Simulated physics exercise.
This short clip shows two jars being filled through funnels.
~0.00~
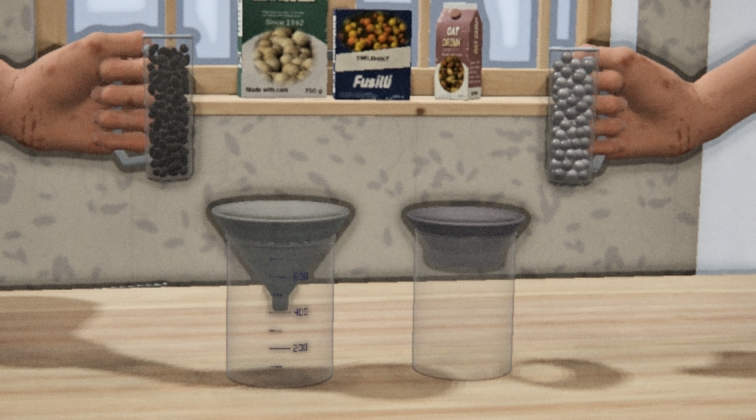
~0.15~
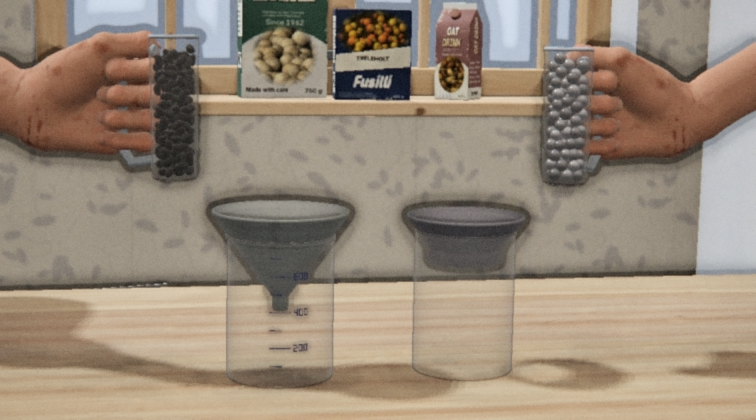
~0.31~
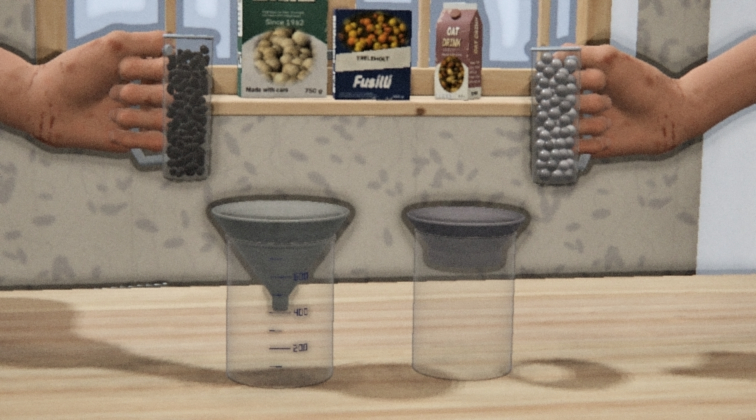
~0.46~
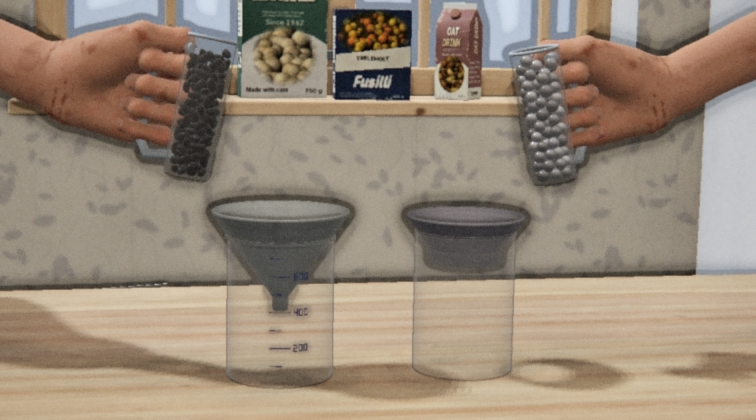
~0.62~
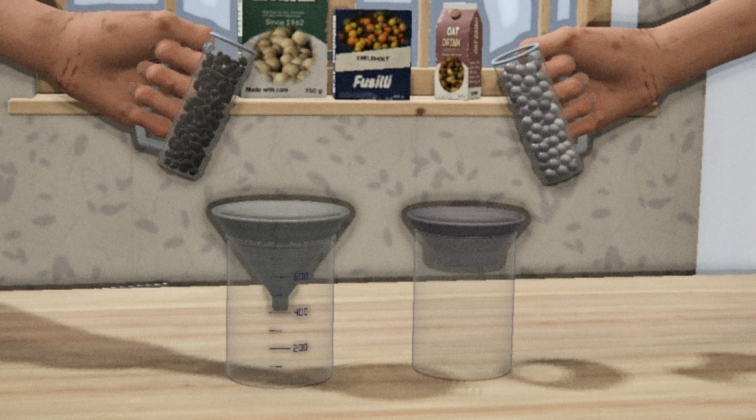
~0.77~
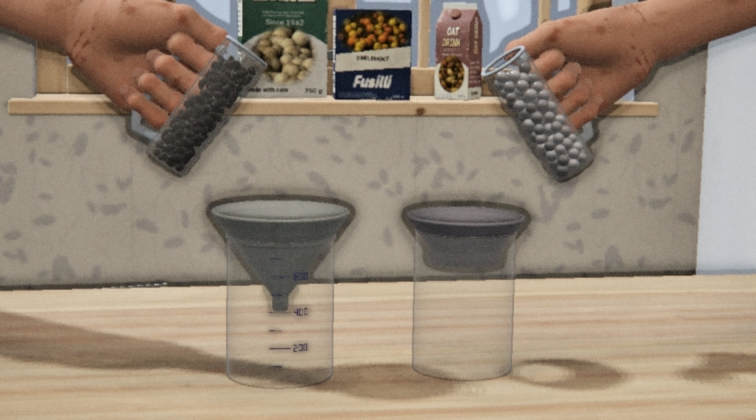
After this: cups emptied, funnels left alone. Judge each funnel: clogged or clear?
Left funnel: Clogged; right funnel: Clear.
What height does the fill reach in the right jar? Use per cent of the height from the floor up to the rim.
Estimated value: Around 15 per cent.
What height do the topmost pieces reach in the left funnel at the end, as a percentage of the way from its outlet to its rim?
Around 85 per cent.
By 1.24 s, left, every one still in the cup; right, every one still in the cup.
By 1.64 s, left, almost all still in the cup, just a few in or over the funnel; right, the larger part still in the cup, about a tenth in or over the funnel, about a tenth down in the jar.
By 1.99 s, left, roughly half still in the cup, roughly half in or over the funnel, just a few down in the jar; right, about a tenth still in the cup, roughly a third in or over the funnel, roughly two thirds down in the jar.
When it is over (3.0 s), left, almost all stuck in the funnel, just a few down in the jar; right, every one down in the jar.
